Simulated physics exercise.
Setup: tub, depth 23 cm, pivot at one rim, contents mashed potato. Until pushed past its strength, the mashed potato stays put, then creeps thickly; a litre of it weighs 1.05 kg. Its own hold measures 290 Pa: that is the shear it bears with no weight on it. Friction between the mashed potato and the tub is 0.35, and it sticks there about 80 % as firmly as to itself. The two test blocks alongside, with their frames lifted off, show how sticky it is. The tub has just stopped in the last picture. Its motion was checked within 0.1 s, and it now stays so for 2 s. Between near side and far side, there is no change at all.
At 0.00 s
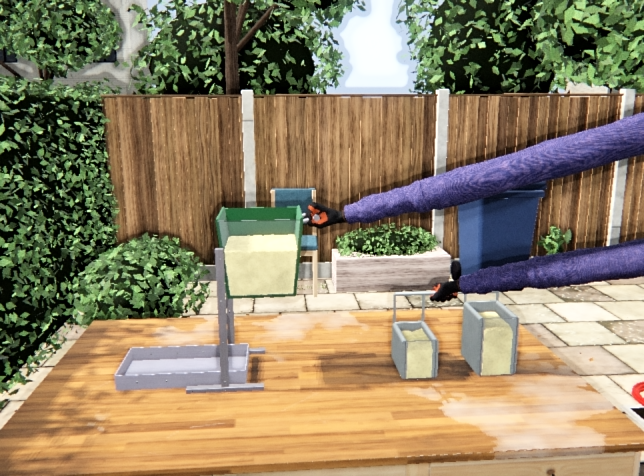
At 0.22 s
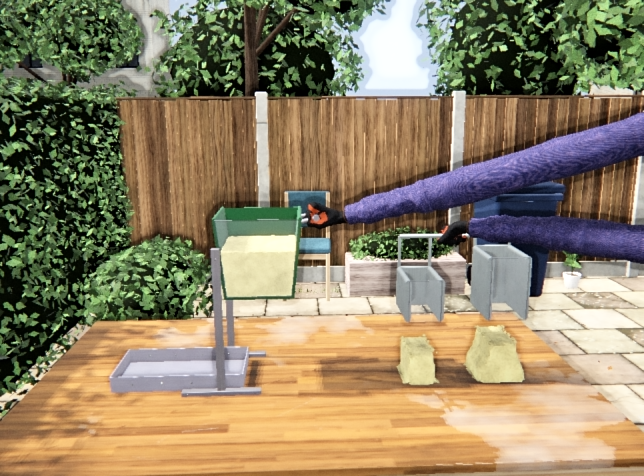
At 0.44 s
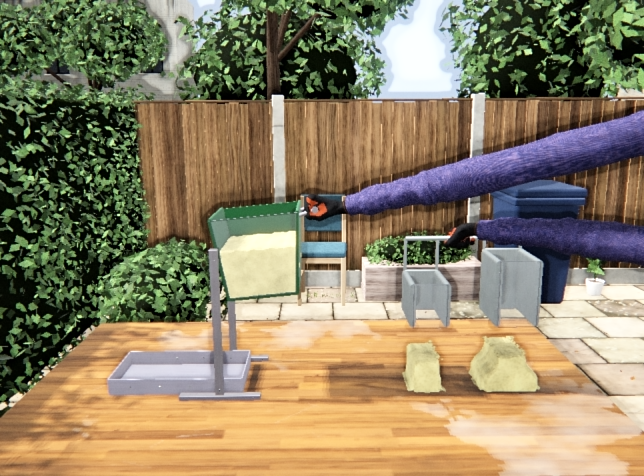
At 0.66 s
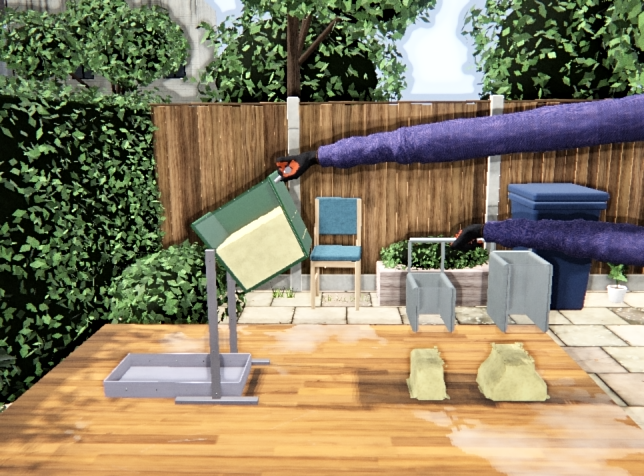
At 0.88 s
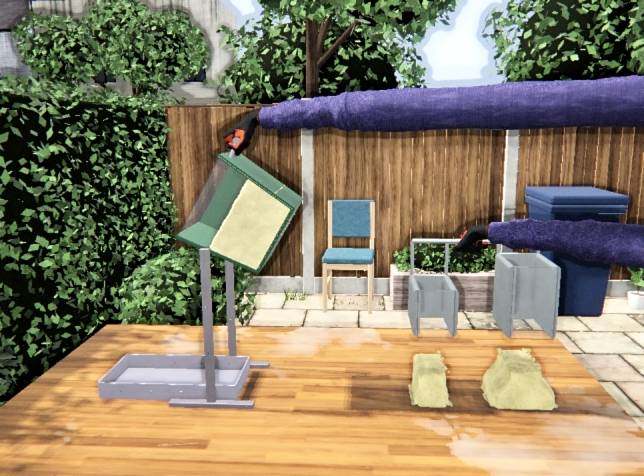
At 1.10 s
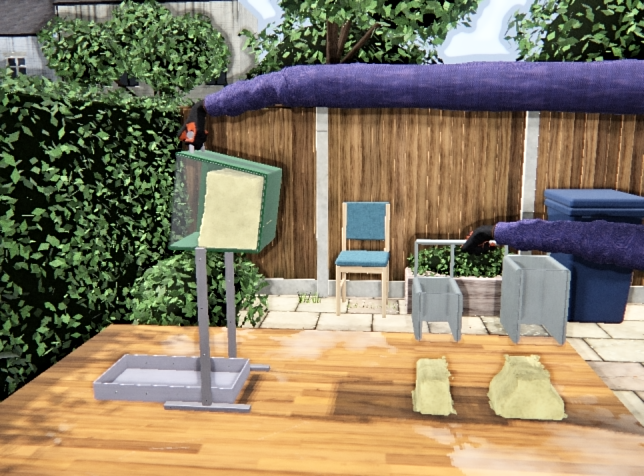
On a wooden table in a fenced garden, a purple arm lifts grey casings off two pale yellow blocks, which slump slightly. Another purple arm raises the right side of a green tub of mashed potato, tilting it steeply leftward on its grey stand while the yellow mass stays inside.
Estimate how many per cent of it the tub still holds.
The tub still holds some 88 per cent.
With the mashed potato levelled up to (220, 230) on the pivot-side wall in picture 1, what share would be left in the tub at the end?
It would be near 55 %.
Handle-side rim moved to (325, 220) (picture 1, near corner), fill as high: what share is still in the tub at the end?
60 %, roughly.
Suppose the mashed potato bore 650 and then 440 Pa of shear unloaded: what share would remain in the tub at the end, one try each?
100 %, then 100 %.
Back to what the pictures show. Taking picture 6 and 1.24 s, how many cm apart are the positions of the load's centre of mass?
4 cm.
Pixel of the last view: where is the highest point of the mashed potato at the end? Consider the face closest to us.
Somewhere near (217, 202) in the last view.
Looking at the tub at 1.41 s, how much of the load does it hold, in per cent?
Near 95 %.
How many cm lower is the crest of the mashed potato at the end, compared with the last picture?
8 cm.
By 1.24 s, the tub is at 82 degrees and holds 100 %.
By 1.41 s, the tub is at 82 degrees and holds 96 %.
By 1.58 s, the tub is at 82 degrees and holds 91 %.
By 1.75 s, the tub is at 82 degrees and holds 88 %.
By 3.10 s, at the end, the tub is at 82 degrees and holds 88 %.
